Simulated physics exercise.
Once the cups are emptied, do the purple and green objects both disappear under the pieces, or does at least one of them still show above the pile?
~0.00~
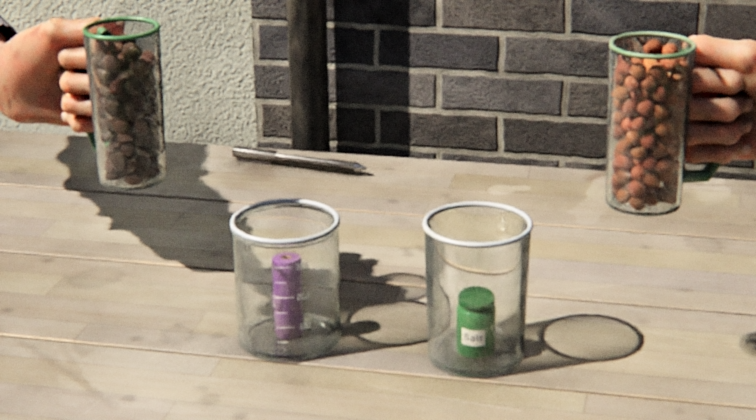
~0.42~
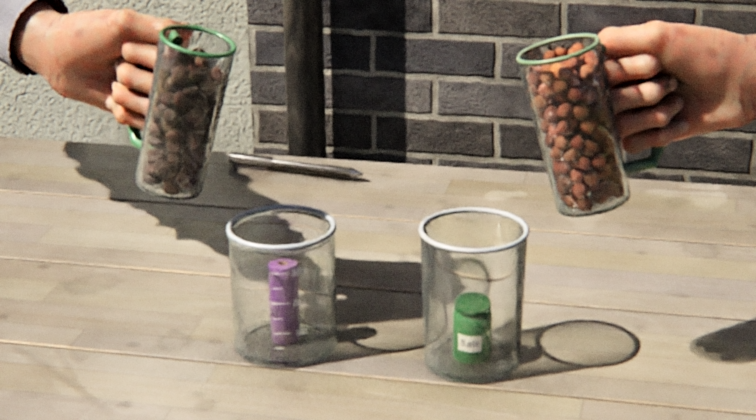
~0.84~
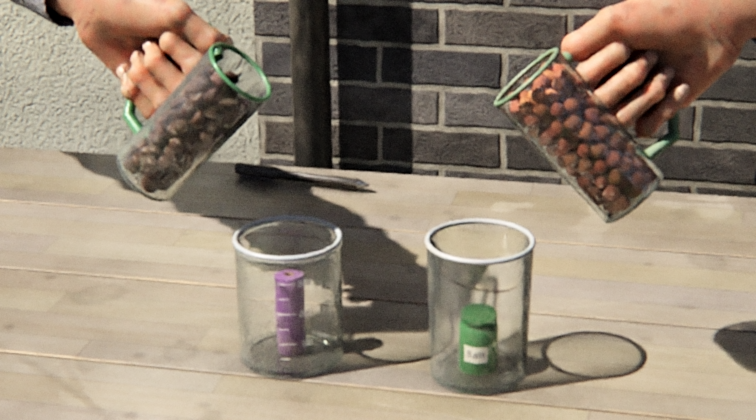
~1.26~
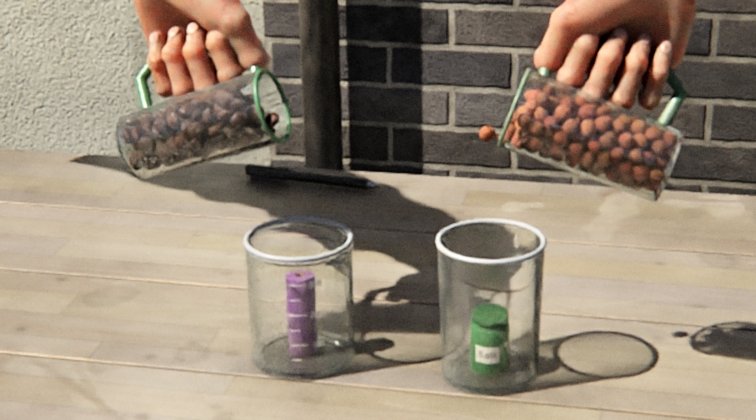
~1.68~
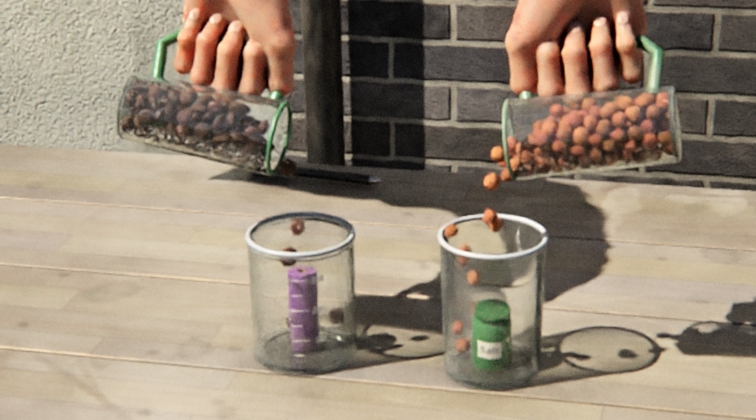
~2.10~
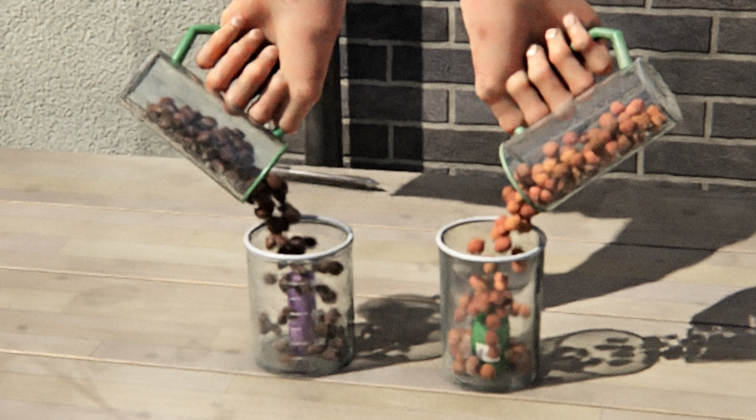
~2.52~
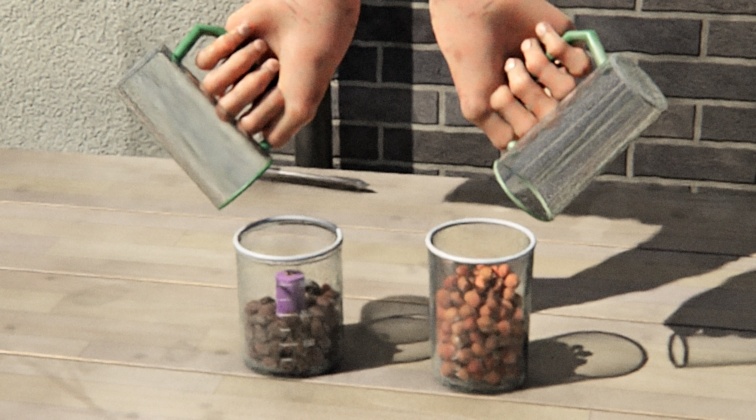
At least one still shows. The purple object in the left glass stands above the dark pieces, while the green object in the right glass is hidden by the orange-red ones.
